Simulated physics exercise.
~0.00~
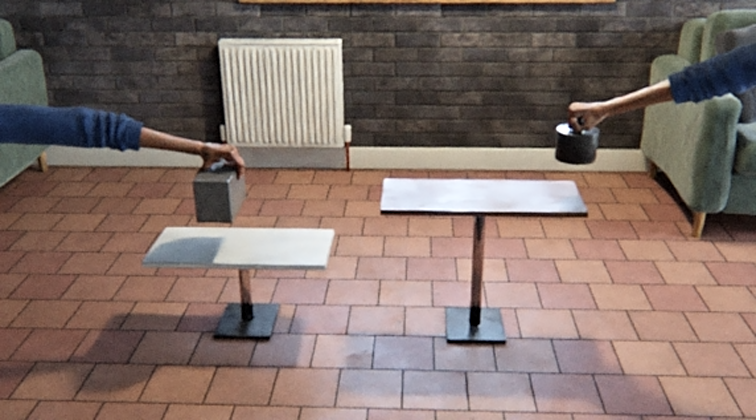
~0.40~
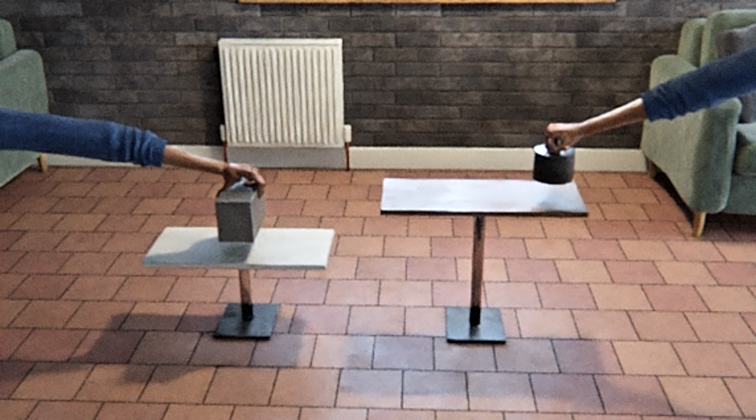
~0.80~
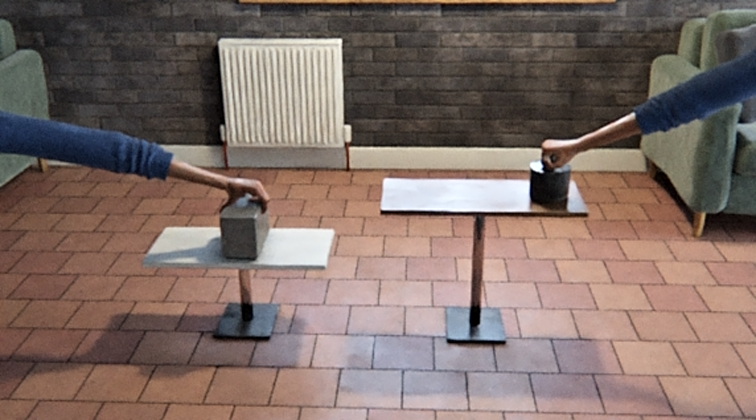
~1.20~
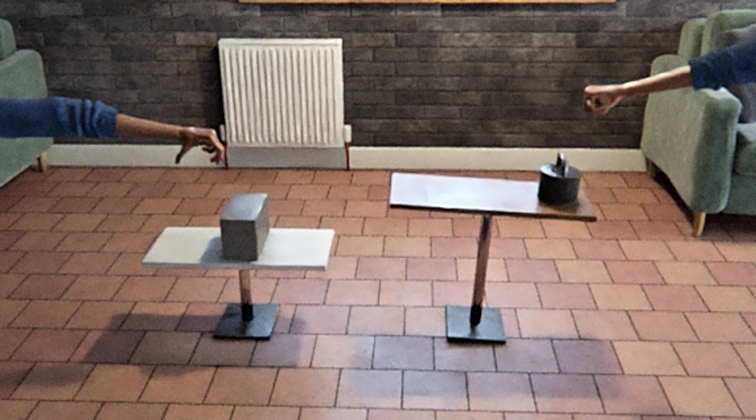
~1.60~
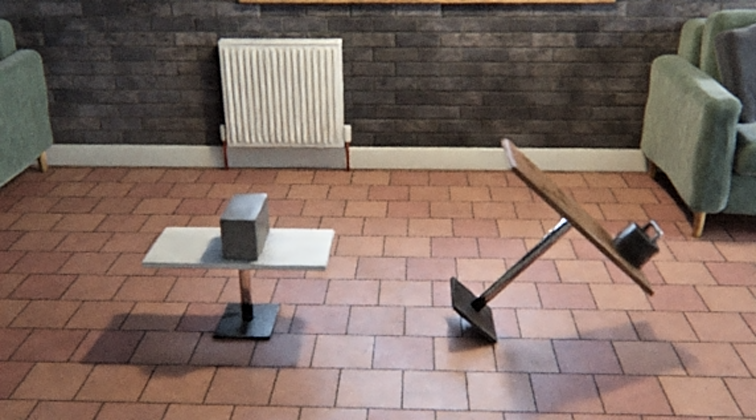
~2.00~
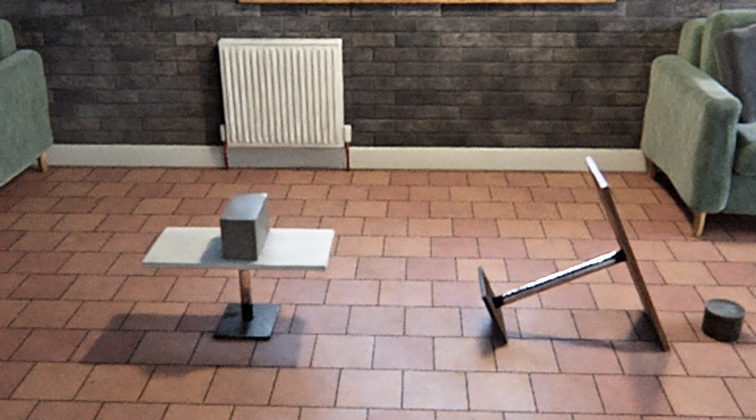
A brown stand topples rightward after two hands set objects down, while the white stand stays upright.
